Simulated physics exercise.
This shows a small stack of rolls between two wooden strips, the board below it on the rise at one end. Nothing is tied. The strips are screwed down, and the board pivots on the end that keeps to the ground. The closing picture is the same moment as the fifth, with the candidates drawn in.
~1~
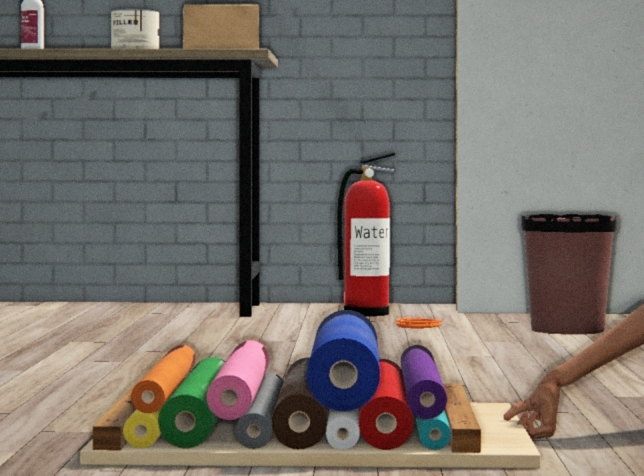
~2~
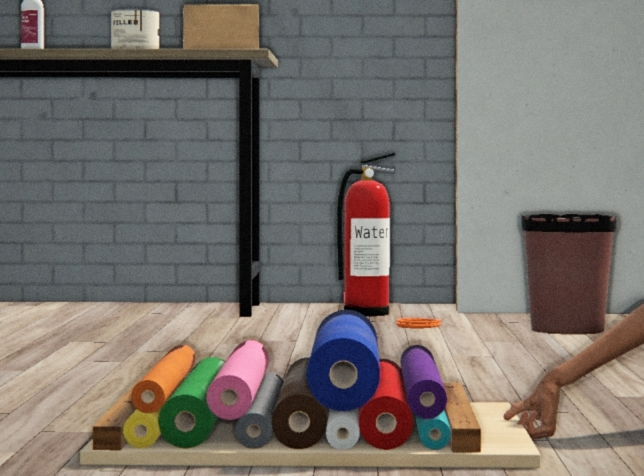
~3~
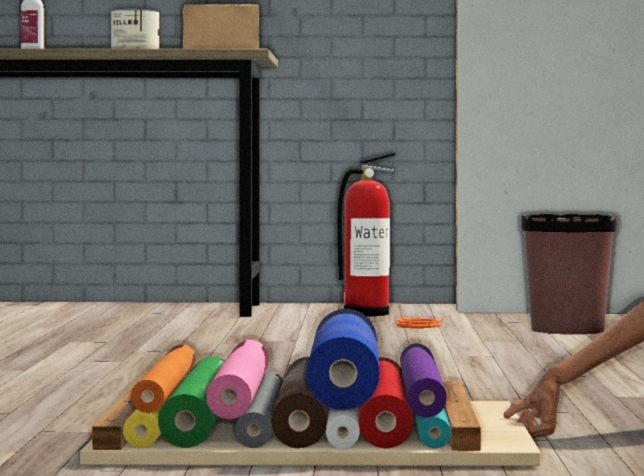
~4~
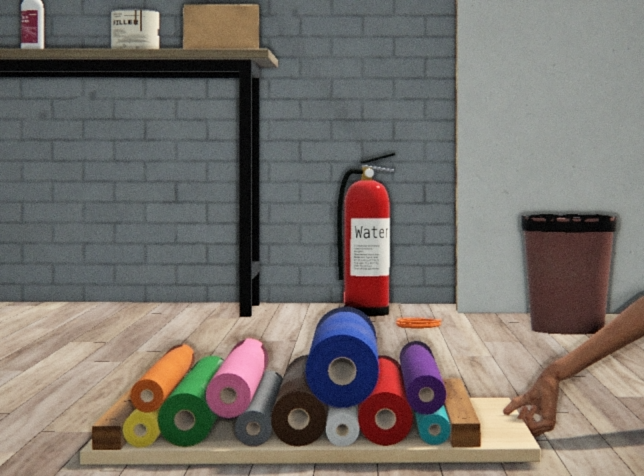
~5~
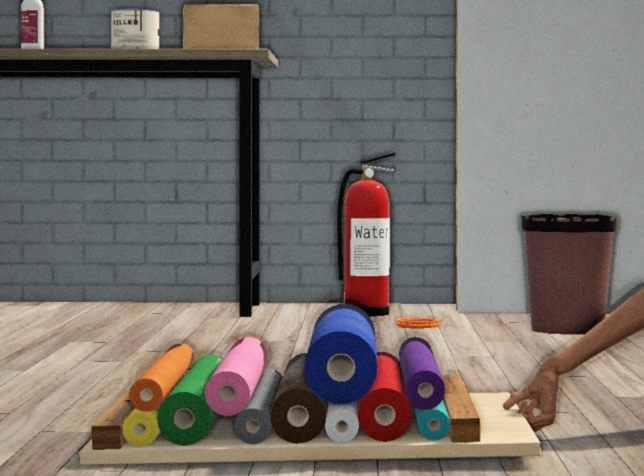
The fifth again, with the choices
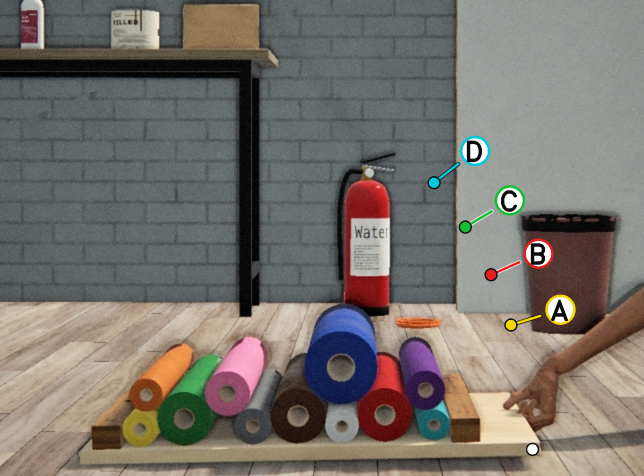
A hand slightly raises the right end of a board holding a stack of colourful rolls.
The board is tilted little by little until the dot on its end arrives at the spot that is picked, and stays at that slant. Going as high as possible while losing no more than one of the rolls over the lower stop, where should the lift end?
The last mark within the limit is D.
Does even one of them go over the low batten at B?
Yes.
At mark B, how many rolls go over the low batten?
At B the number is one.
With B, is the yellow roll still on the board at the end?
Yes, with B.
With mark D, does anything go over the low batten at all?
At D: Yes.
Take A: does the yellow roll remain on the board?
Yes.
On the marked copy, A at (511, 325); B at (491, 274); C at (465, 227); D at (434, 182); the white dot at (532, 449).
With D. Early on, board at 20°.
Further on, board at 38°.
At the end, board at 38°, one over the low batten (orange).
As for the rest, A one over the low batten (orange); B one over the low batten (orange); C one over the low batten (orange).
